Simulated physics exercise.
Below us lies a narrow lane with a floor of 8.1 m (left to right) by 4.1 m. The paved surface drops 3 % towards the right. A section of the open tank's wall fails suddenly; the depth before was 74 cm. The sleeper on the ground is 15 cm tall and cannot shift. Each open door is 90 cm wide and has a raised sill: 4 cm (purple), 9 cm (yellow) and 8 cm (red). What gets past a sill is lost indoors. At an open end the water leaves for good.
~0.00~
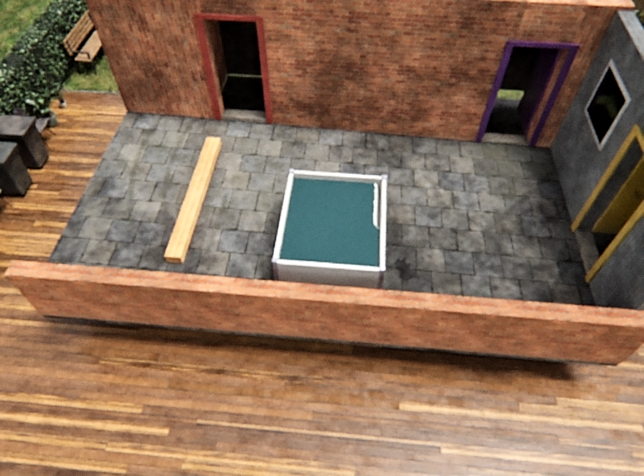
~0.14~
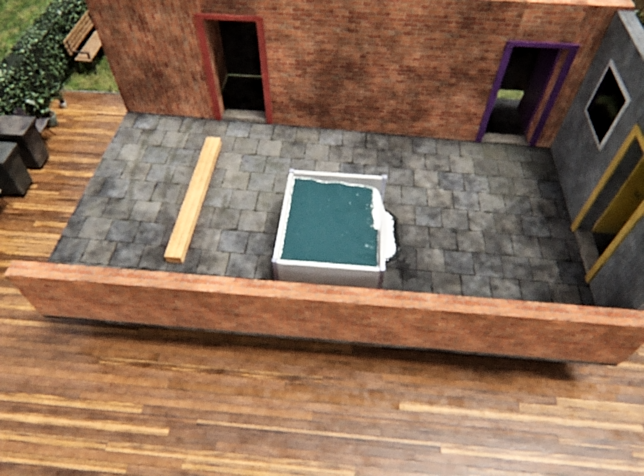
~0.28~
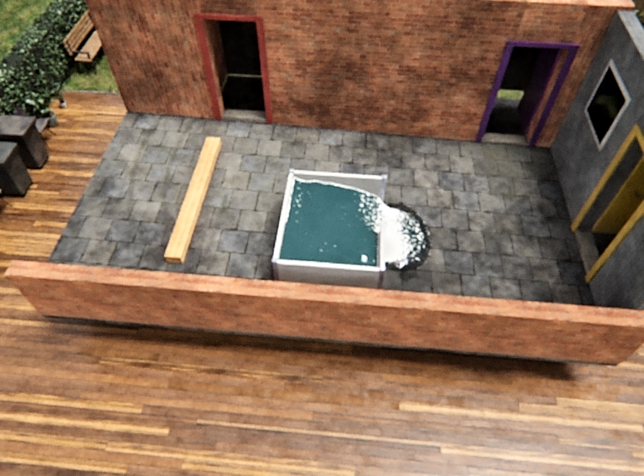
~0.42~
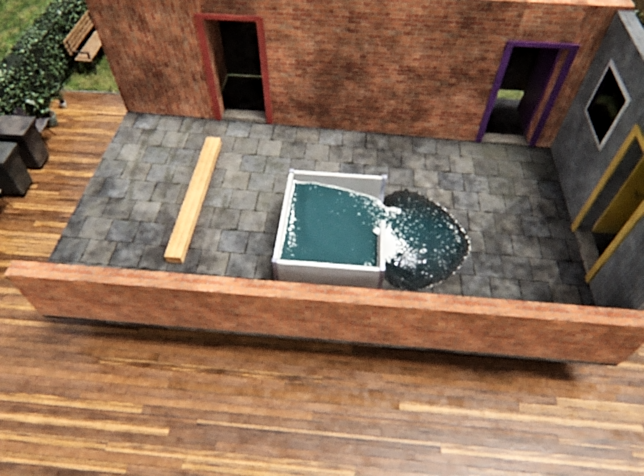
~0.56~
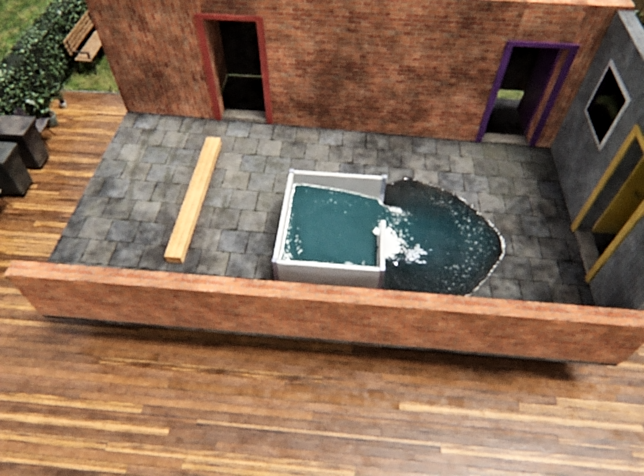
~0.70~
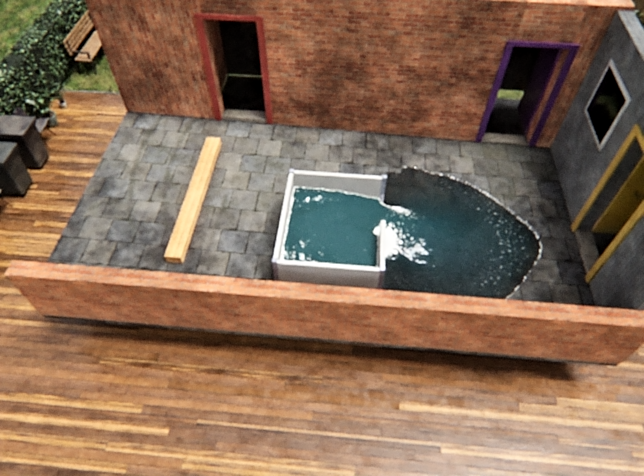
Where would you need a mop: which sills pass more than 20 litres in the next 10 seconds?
The water let in: At the purple door it goes over the limit; at the yellow door it passes the limit; at the red door it stays under the limit.
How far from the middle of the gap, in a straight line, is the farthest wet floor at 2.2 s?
Roughly 4.0 m.
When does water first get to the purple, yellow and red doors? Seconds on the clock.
Purple 1.5 s, yellow 0.9 s, red not within the 10 s.
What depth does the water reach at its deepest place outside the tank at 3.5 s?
About 22 cm.
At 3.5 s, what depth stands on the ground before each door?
Depths in cm: Purple 13, yellow 19, red 0.
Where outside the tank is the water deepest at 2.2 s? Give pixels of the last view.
Near (543, 151).
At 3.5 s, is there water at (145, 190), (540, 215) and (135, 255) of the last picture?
In that order: Still dry, under water, still dry.
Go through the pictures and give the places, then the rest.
The first picture shows the open tank at (333, 220) is whole and still, 74 cm deep.
In the second picture, water pours out at (378, 223) and has run 0.5 m, to (389, 258); deepest outside 24 cm, 74 cm at the open tank's back.
In the third picture, the front is at (422, 255), 0.8 m from the gap at (378, 224); 0.7 m2 of floor is under water; 71 cm left at the back of the open tank.
In the fourth picture, the front is at (463, 250), 1.4 m from the gap at (378, 225); 1.9 m2 of floor is under water; 64 cm left at the back of the open tank.
In the fifth picture, the front is at (494, 236), 1.9 m from the gap at (378, 225); 3.4 m2 of floor is under water; 62 cm left at the back of the open tank.
In the sixth picture, the front is at (530, 233), 2.6 m from the gap at (378, 224); 5.1 m2 of floor is under water; 58 cm left at the back of the open tank.
After 1.4 s water covers 35 % of the floor and is deepest (30 cm) near (392, 232); purple door not reached, yellow door 14 cm at the sill, 30 L in, red door not reached.
After 2.2 s water covers 35 % of the floor and is deepest (34 cm) near (543, 151); purple door 13 cm at the sill, 17 L in, yellow door 22 cm at the sill, 116 L in, red door not reached.
After 3.5 s water covers 35 % of the floor and is deepest (22 cm) near (558, 207); purple door 13 cm at the sill, 88 L in, yellow door 19 cm at the sill, 204 L in, red door not reached.
After 6.0 s water covers 45 % of the floor and is deepest (16 cm) near (594, 339); purple door 12 cm at the sill, 176 L in, yellow door 15 cm at the sill, 276 L in, red door not reached.
After 10.0 s water covers 55 % of the floor and is deepest (12 cm) near (545, 158); purple door 10 cm at the sill, 271 L in, yellow door 13 cm at the sill, 315 L in, red door not reached.
